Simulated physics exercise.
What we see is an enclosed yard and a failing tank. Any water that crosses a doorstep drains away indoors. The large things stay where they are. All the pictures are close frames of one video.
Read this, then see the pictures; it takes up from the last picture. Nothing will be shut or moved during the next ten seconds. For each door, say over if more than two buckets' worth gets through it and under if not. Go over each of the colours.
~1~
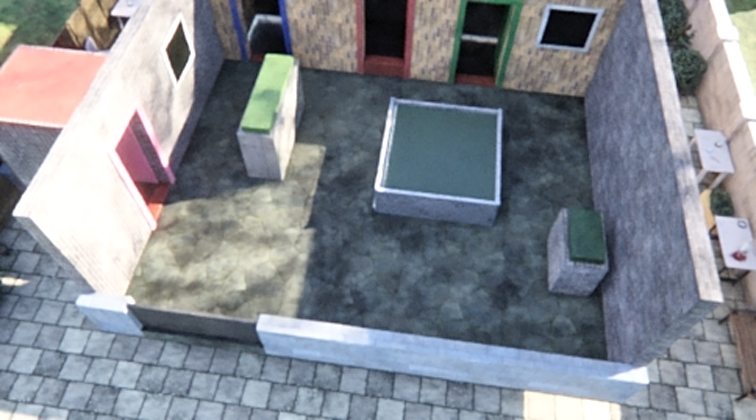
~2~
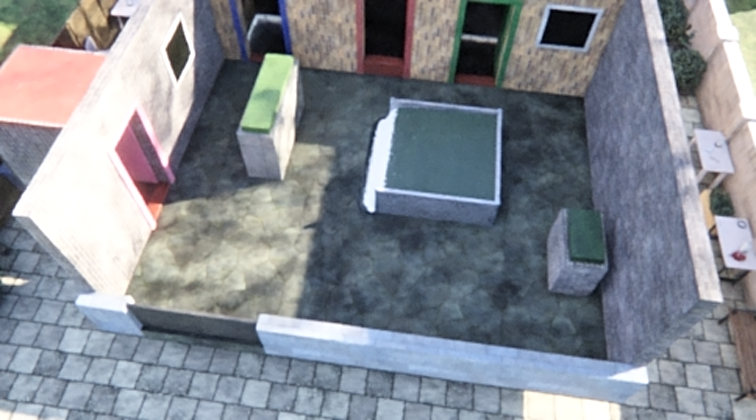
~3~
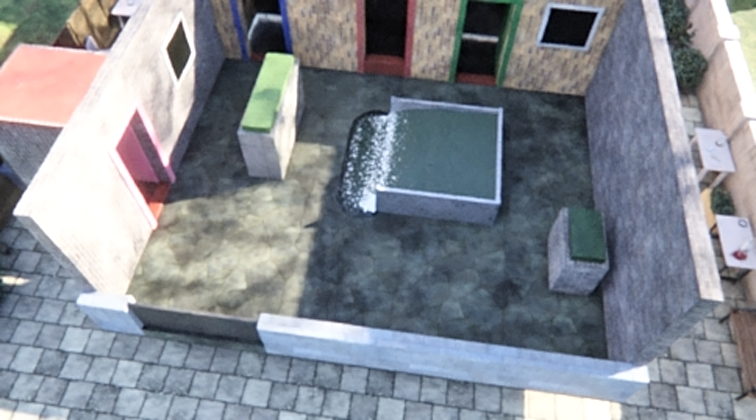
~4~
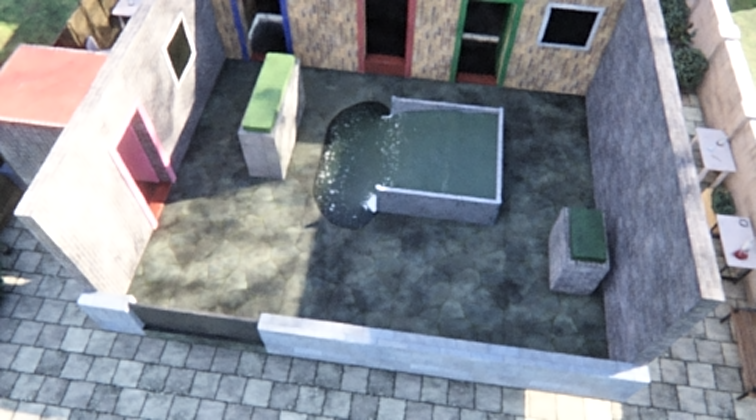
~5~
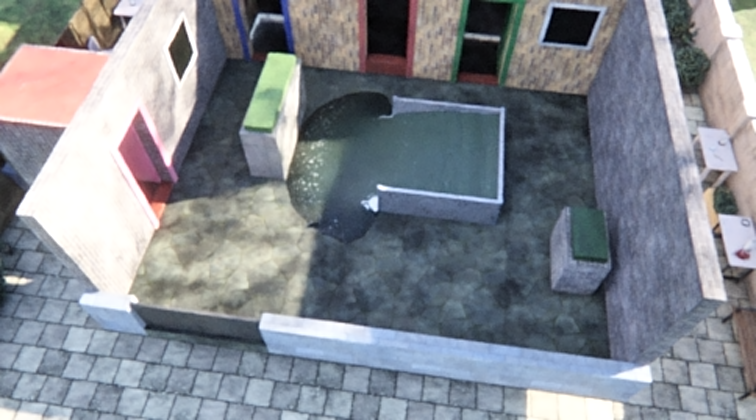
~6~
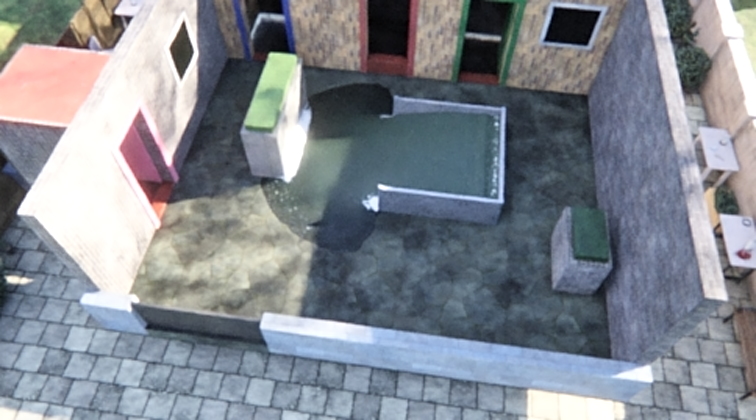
The red door does not go over two buckets. The green door does not go over two buckets. The pink door goes over two buckets. The blue door goes over two buckets.
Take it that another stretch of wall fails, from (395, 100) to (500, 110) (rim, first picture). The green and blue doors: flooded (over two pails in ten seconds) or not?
Green: Over the line; blue: Over the line.
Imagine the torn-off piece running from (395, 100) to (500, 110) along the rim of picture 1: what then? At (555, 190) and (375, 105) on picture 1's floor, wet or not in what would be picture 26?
In the order asked: Inundated, then inundated.
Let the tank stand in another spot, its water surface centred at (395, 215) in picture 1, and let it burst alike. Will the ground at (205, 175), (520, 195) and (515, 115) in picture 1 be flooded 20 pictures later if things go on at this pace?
Hit, spared, spared.
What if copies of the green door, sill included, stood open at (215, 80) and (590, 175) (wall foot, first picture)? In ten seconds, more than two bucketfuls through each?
Goes past it; falls short.
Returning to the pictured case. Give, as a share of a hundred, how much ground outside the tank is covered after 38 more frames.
That's roughly 75 per cent.
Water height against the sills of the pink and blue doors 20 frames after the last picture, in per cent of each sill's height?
I reckon it's around 230 and then 260 per cent.
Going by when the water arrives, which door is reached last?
I'd go with the green-painted one.
A moment on, water covers 25 % of the floor; the red door wet at the sill, nothing in, the green door not reached, the pink door not reached, the blue door not reached.
Next, water covers 35 % of the floor; the red door wet at the sill, nothing in, the green door not reached, the pink door under two buckets in, the blue door under two buckets in.
Then, water covers 50 % of the floor; the red door wet at the sill, nothing in, the green door wet at the sill, nothing in, the pink door over two buckets in, the blue door over two buckets in.
Later, water covers 75 % of the floor; the red door wet at the sill, nothing in, the green door wet at the sill, nothing in, the pink door far over two buckets in, the blue door over two buckets in.
In the end, water covers 100 % of the floor; the red door wet at the sill, nothing in, the green door wet at the sill, nothing in, the pink door far over two buckets in, the blue door far over two buckets in.
